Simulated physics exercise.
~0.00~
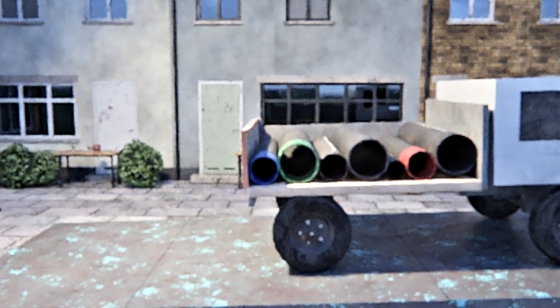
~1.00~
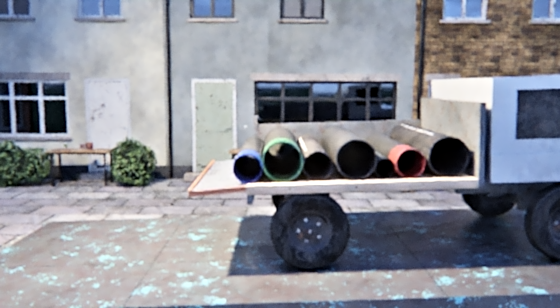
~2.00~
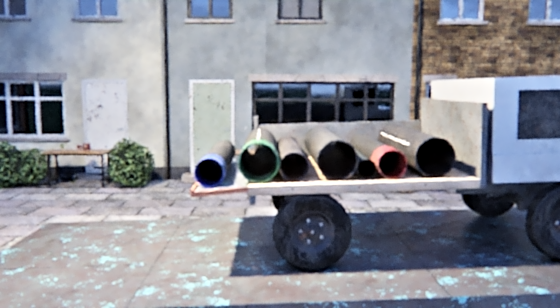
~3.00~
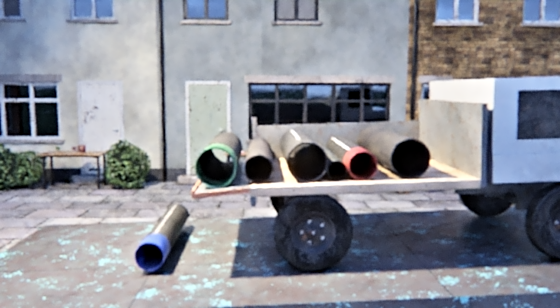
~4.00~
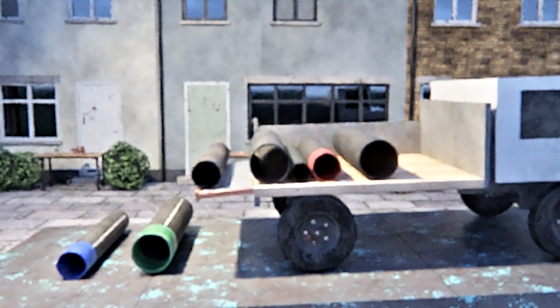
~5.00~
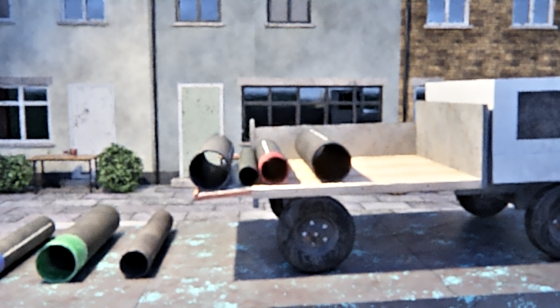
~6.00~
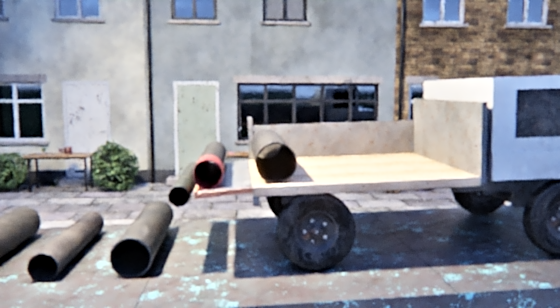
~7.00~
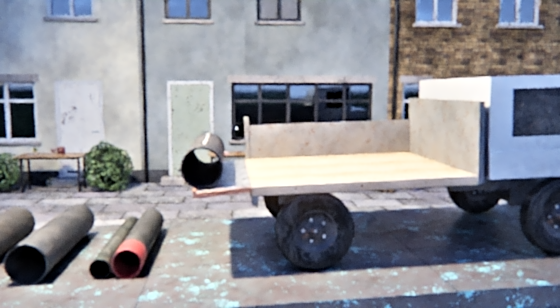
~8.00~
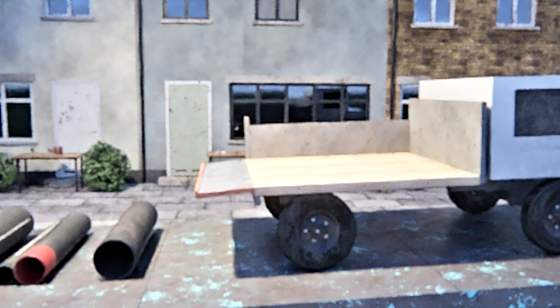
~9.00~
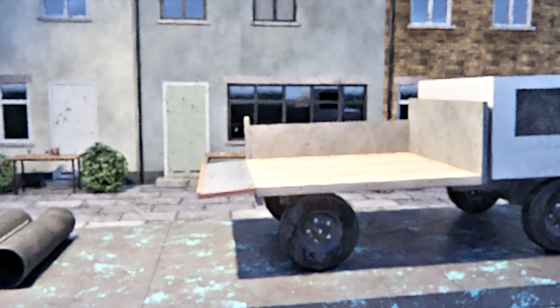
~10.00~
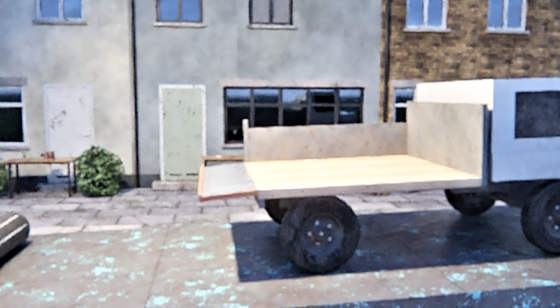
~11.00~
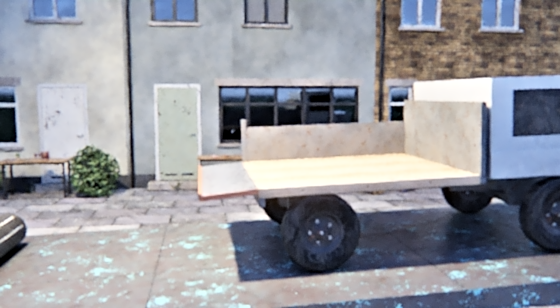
To begin with, a row of hollow pipes, among them a blue, a green and a red one, lies across the open bed of a truck parked before a terrace of houses. The tailgate swings down, and the pipes start rolling left towards it. The blue pipe drops to the ground first, followed by the green one and a dark one. The rest roll after them, the red among them, until a last wide, dark pipe falls off the gate. They roll away to the left, leaving the bed empty, the gate lowered and one dark pipe barely showing at the left edge.
